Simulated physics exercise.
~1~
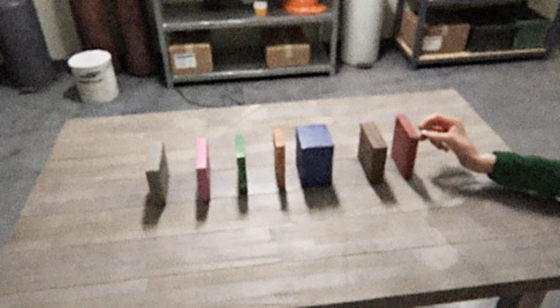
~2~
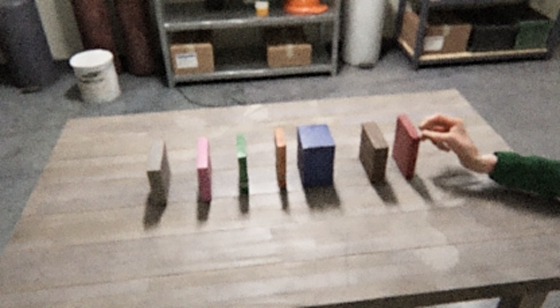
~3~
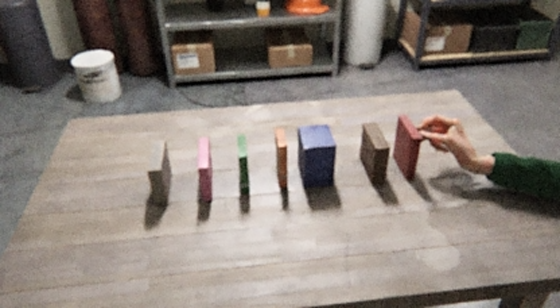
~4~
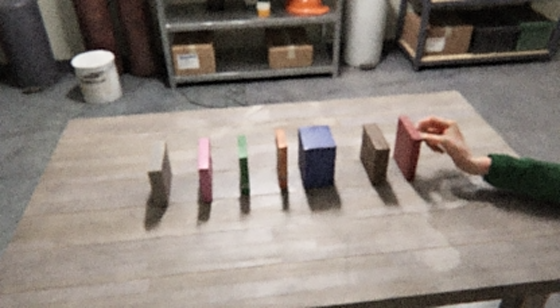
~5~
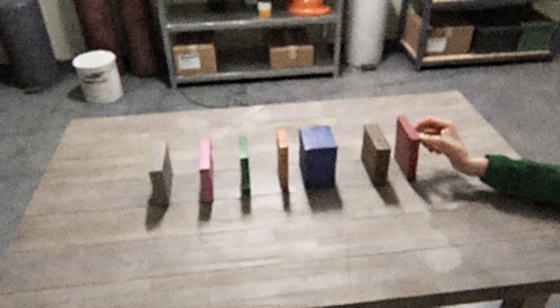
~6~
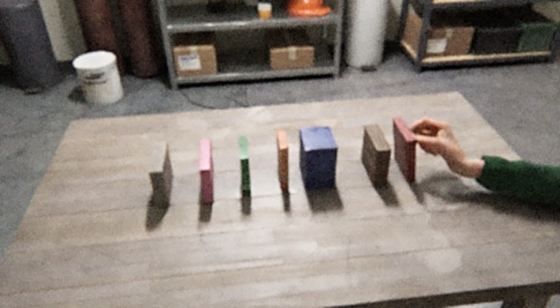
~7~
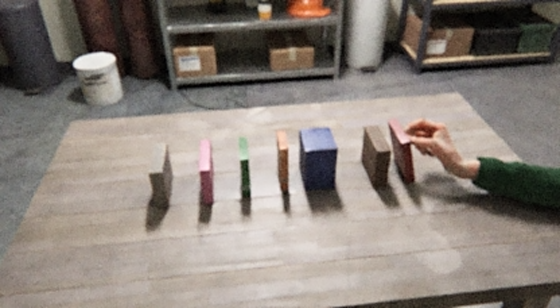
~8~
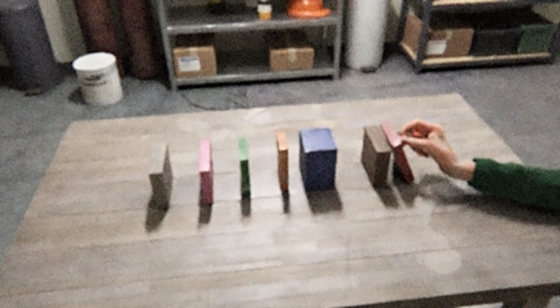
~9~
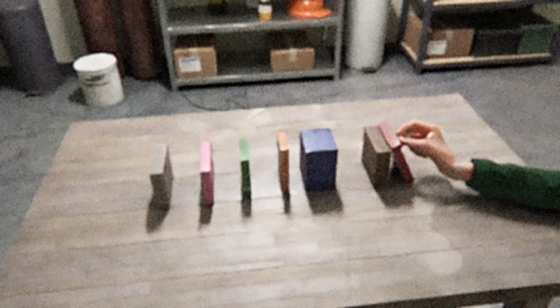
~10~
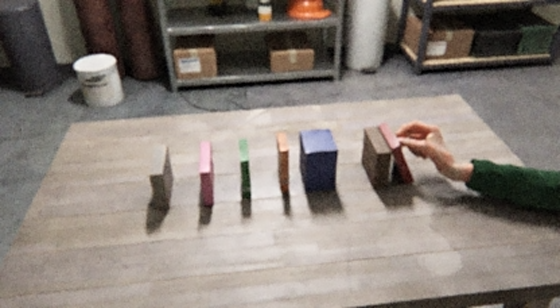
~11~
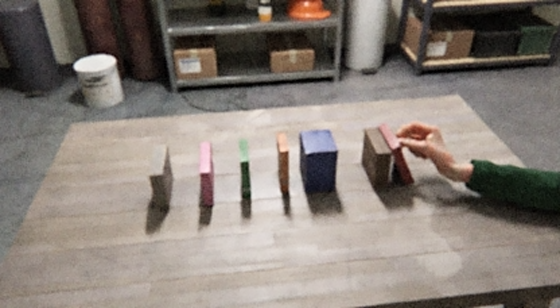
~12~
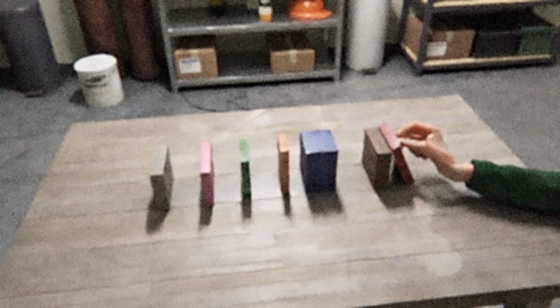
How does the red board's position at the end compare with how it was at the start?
At the start the red board stood upright, and by the end it was leaning to the left against the brown board.
